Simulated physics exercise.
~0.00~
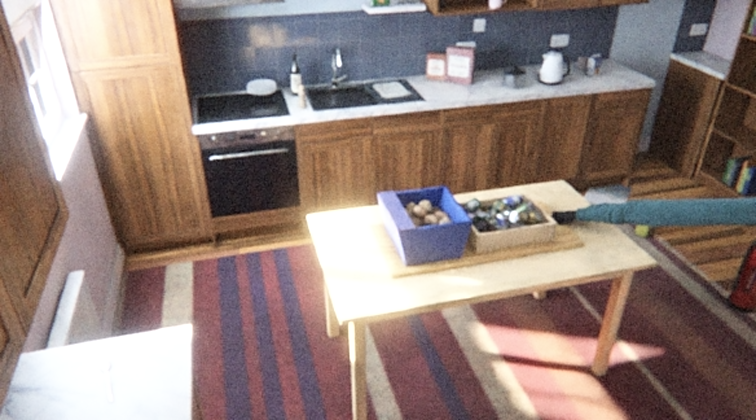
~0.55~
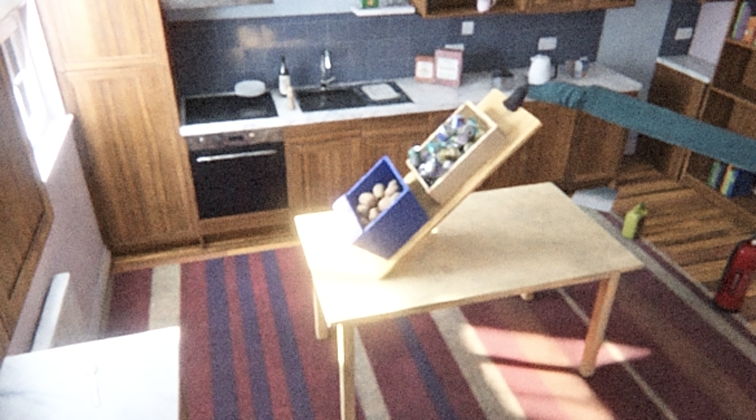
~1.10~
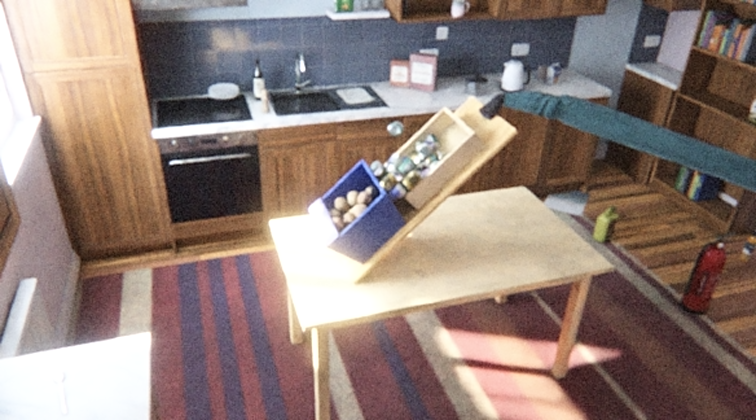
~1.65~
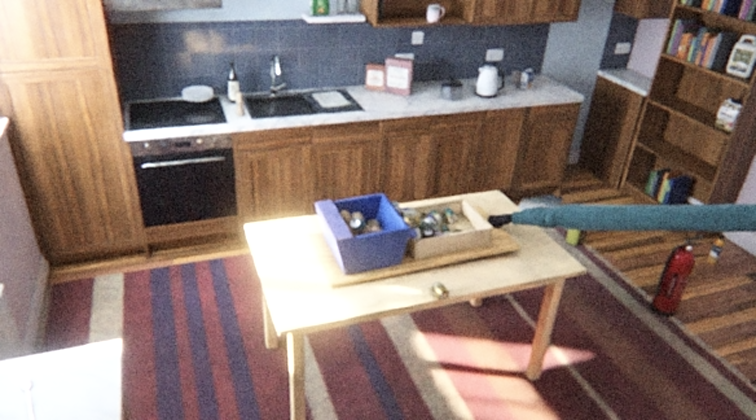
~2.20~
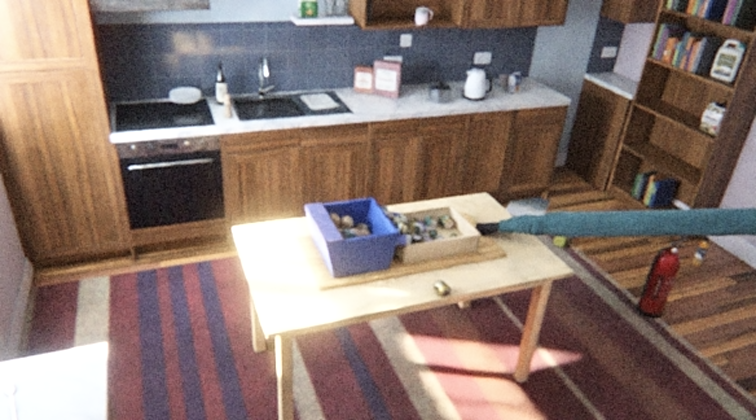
A board tips left, spilling some cans from the wooden basket, then lies flat again.
